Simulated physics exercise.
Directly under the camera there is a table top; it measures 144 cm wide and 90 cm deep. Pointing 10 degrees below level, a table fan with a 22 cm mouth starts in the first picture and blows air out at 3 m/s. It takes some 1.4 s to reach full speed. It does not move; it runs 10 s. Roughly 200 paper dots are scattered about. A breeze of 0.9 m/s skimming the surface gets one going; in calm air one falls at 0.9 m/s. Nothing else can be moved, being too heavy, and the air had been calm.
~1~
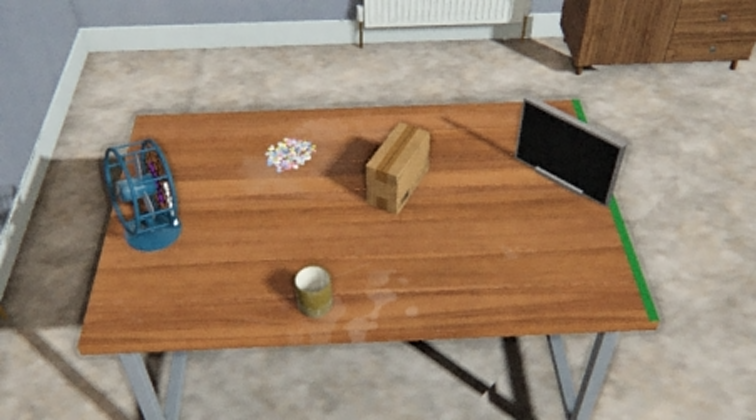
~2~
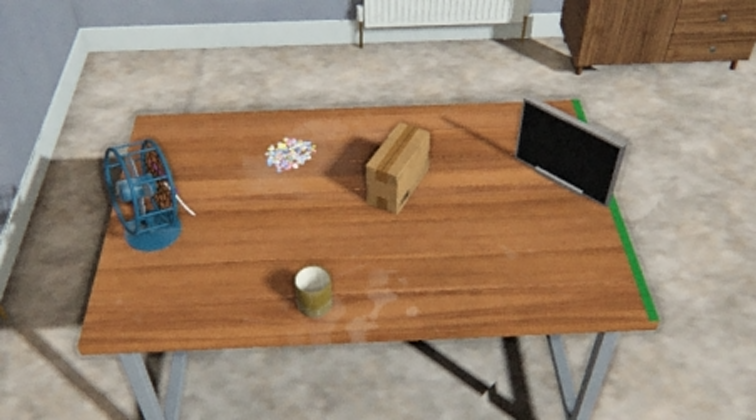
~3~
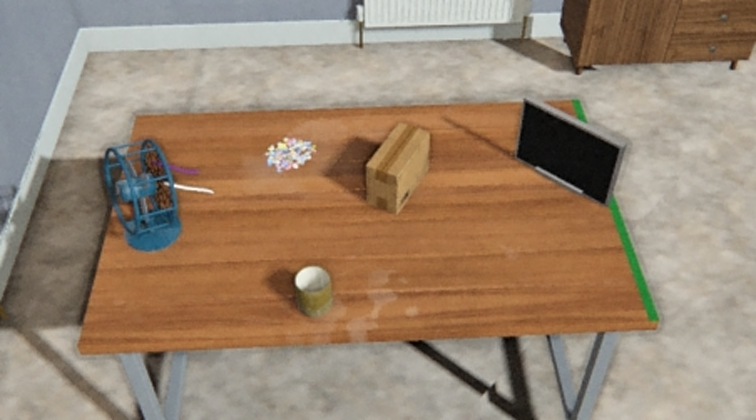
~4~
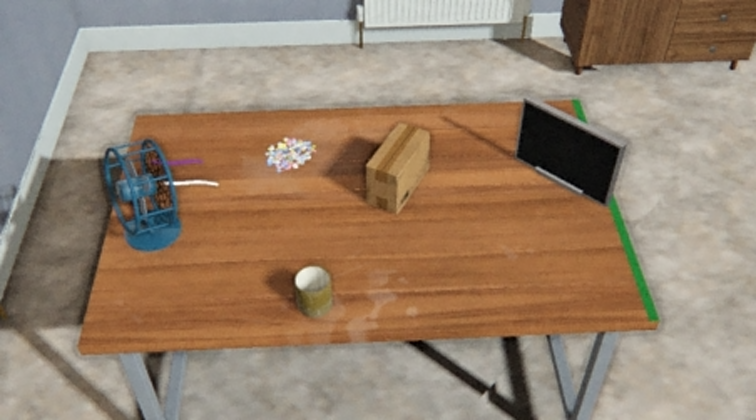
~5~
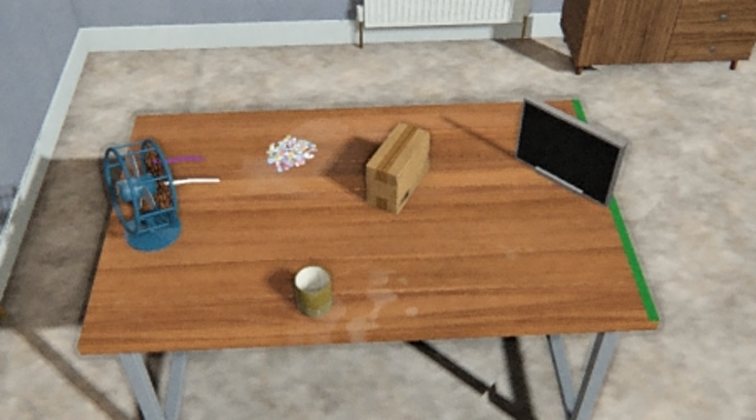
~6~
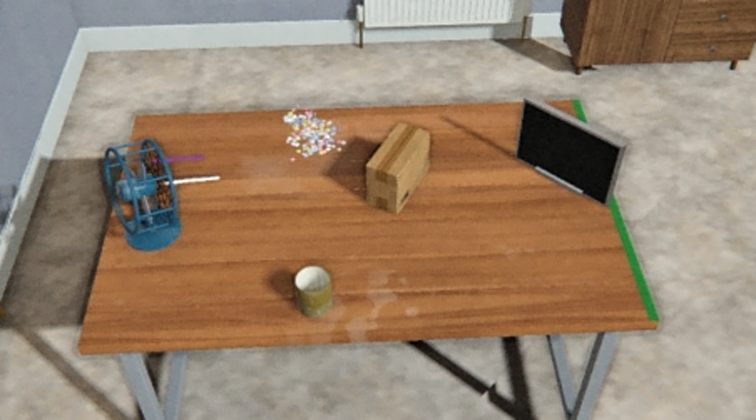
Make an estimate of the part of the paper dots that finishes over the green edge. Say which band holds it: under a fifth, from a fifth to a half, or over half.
The amount is smaller than one fifth.
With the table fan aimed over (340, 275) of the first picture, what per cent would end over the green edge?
That would come out around 0 in a hundred.
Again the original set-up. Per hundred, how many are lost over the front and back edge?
0 % front, 100 % back.
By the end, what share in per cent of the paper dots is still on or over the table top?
Some 0 per cent.
Then, 0.9 s after the last picture, 0 % are over the green edge; 100 % have settled or left.
Then, 2.1 s after the last picture, 0 % are over the green edge; 100 % have settled or left.
Then, 4.4 s after the last picture, 0 % are over the green edge; 100 % have settled or left.
Then, 8.9 s after the last picture, at the end, 0 % are over the green edge.
